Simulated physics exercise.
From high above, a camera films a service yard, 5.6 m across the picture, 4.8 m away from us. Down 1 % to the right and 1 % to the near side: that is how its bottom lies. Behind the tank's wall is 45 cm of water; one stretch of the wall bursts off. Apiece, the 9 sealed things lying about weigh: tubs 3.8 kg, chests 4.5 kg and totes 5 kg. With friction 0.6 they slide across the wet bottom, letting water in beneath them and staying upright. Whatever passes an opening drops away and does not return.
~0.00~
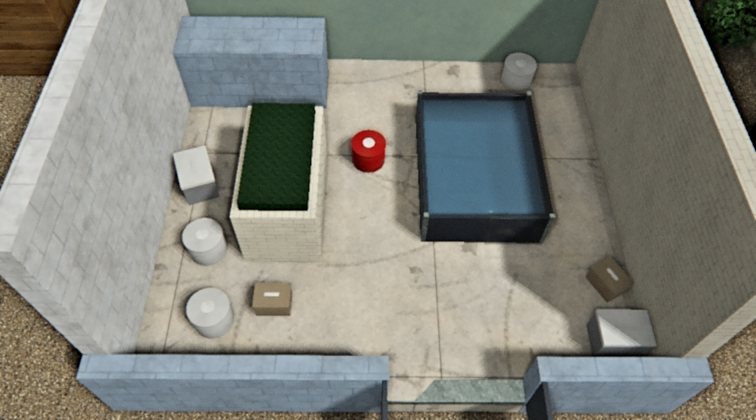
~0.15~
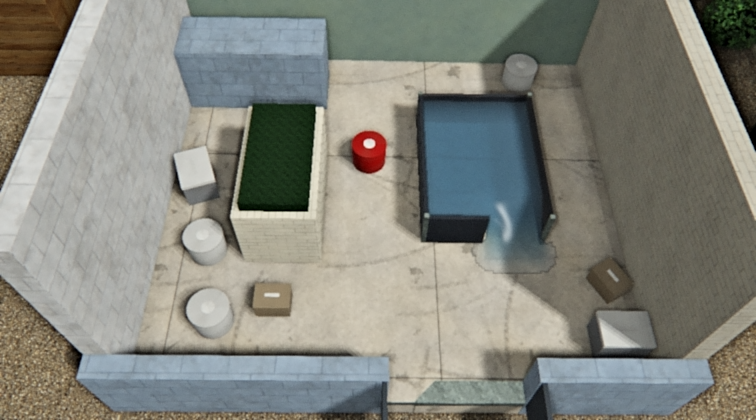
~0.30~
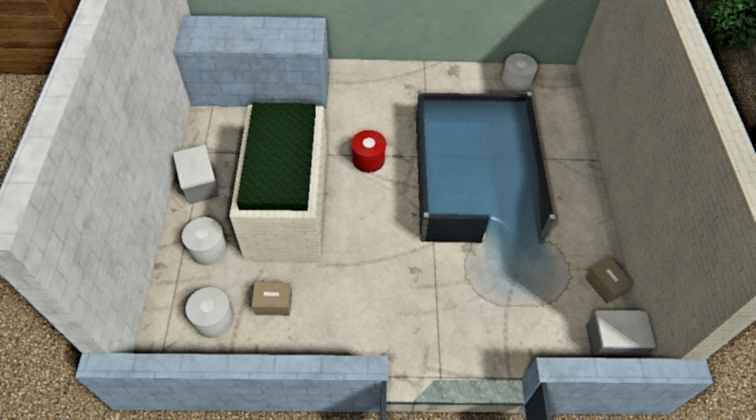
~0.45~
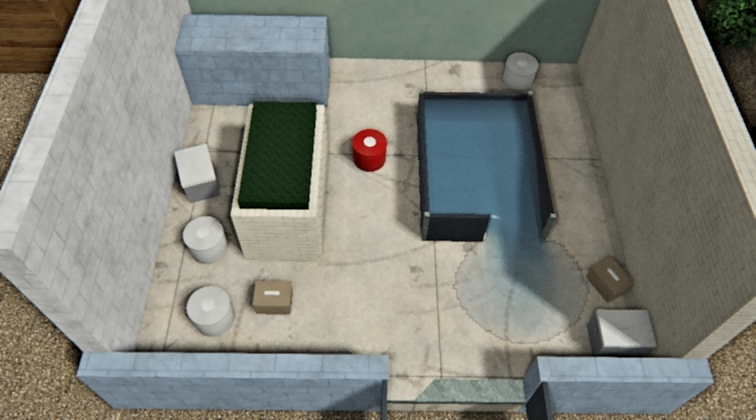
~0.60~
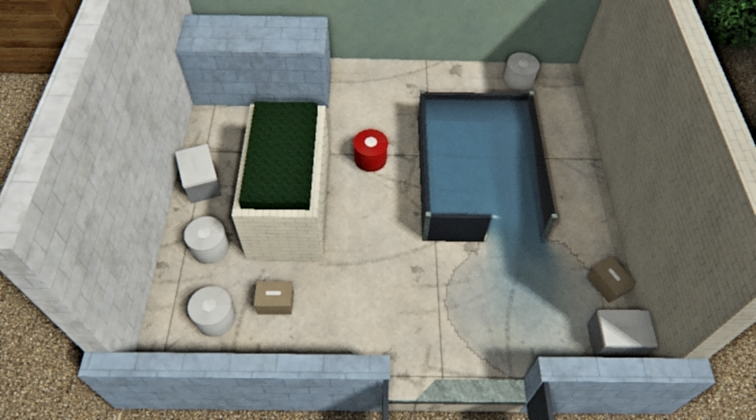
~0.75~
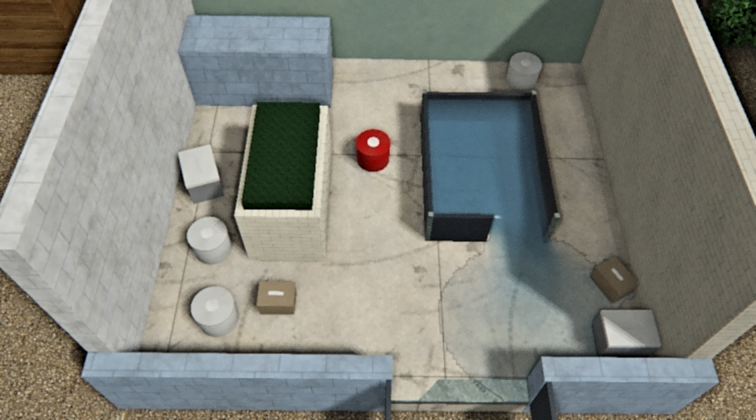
To begin with, a dark-walled tank holds blue water in a walled yard, with a red tub to its left. A stretch of the tank's near wall gives way at the right, and water pours out, spreading in a widening, thinning sheet toward the near side, while the tub and boxes stay put.
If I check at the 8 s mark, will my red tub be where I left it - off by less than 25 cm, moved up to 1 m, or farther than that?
Right where you left it.
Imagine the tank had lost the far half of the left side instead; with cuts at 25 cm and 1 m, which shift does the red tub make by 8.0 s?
The answer: The red tub is taken far off.
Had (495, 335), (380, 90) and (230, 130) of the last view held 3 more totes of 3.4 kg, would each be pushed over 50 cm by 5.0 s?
The first one ends up beyond that, the second inside that, the third inside that.
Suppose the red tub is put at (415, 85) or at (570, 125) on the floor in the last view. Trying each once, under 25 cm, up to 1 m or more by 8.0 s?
Well, the first time it keeps still, and the second time it covers a big distance.
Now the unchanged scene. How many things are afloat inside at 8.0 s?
At that time, 3.
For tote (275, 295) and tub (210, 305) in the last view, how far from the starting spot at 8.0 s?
In that order: 0 cm, 0 cm.
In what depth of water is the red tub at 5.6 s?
Somewhere close to 0 cm.
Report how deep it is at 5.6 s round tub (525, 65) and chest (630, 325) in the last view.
Around 4 cm and 6 cm.
After 1.6 s the red tub is near (373, 142), 0.0 m from its start, aground; 0 of 9 are out; 1 afloat.
After 3.6 s the red tub is near (373, 142), 0.0 m from its start, aground; 0 of 9 are out; 1 afloat.
After 5.6 s the red tub is near (373, 142), 0.0 m from its start, aground; 0 of 9 are out; 2 afloat.
After 8.0 s the red tub is near (373, 142), 0.0 m from its start, aground; 0 of 9 are out; 3 afloat.
